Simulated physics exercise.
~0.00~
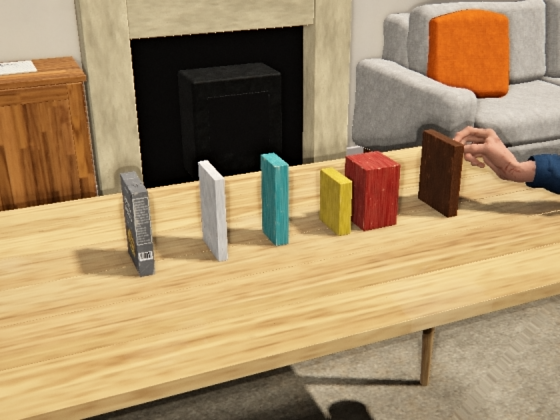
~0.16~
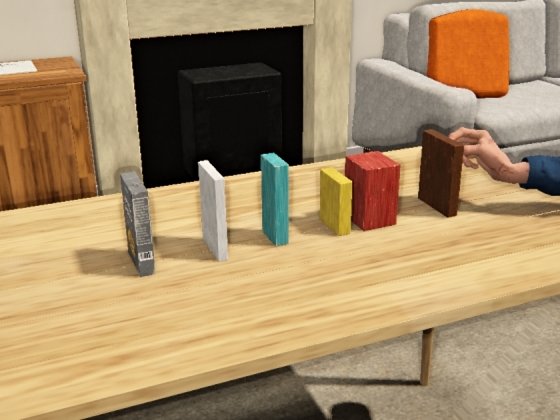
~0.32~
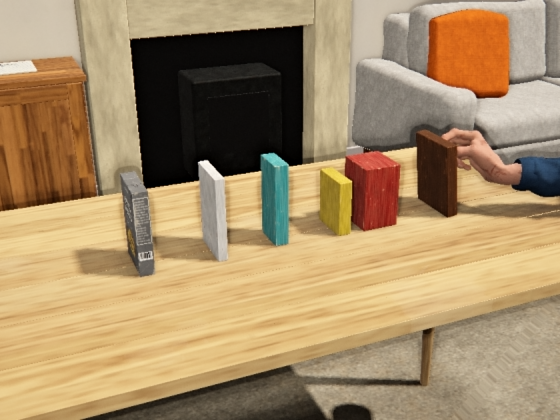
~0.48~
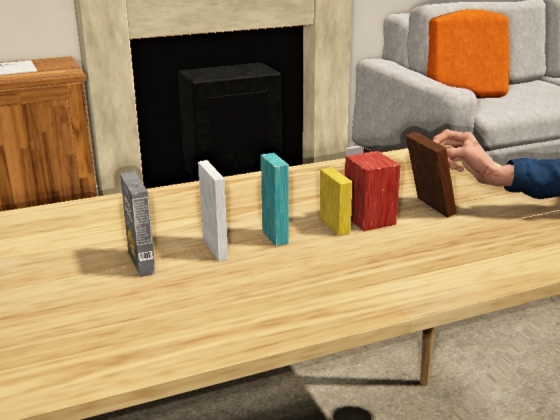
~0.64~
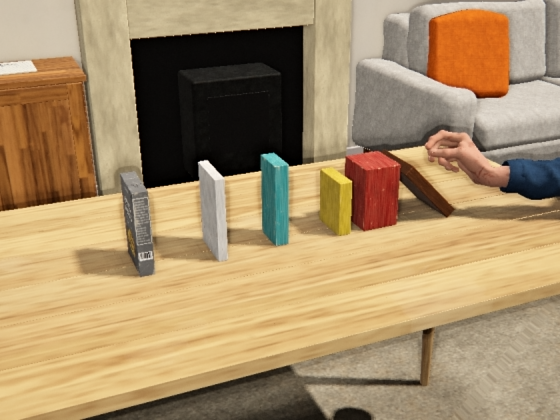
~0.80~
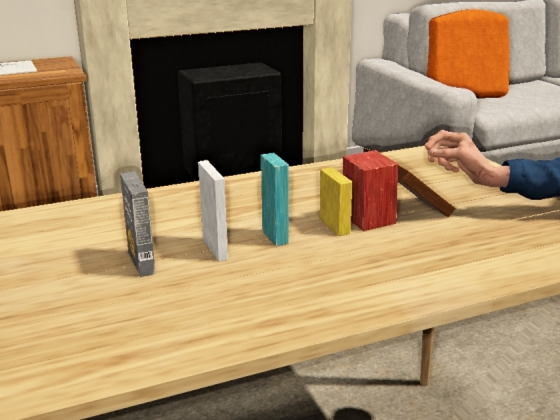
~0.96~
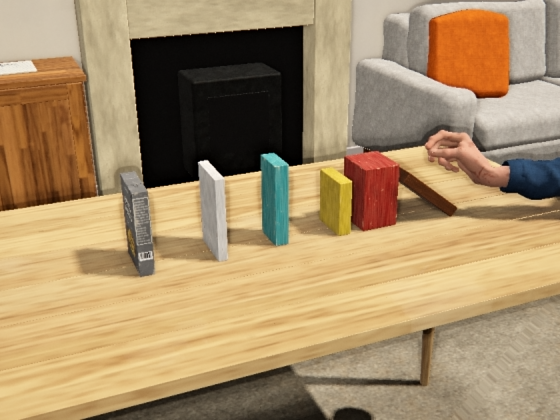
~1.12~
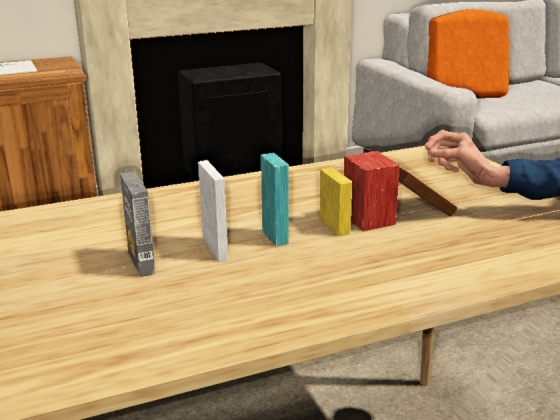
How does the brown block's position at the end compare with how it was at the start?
At the start the brown block stands upright on the table, and by the end it is tilted over to the left, leaning against the red block.
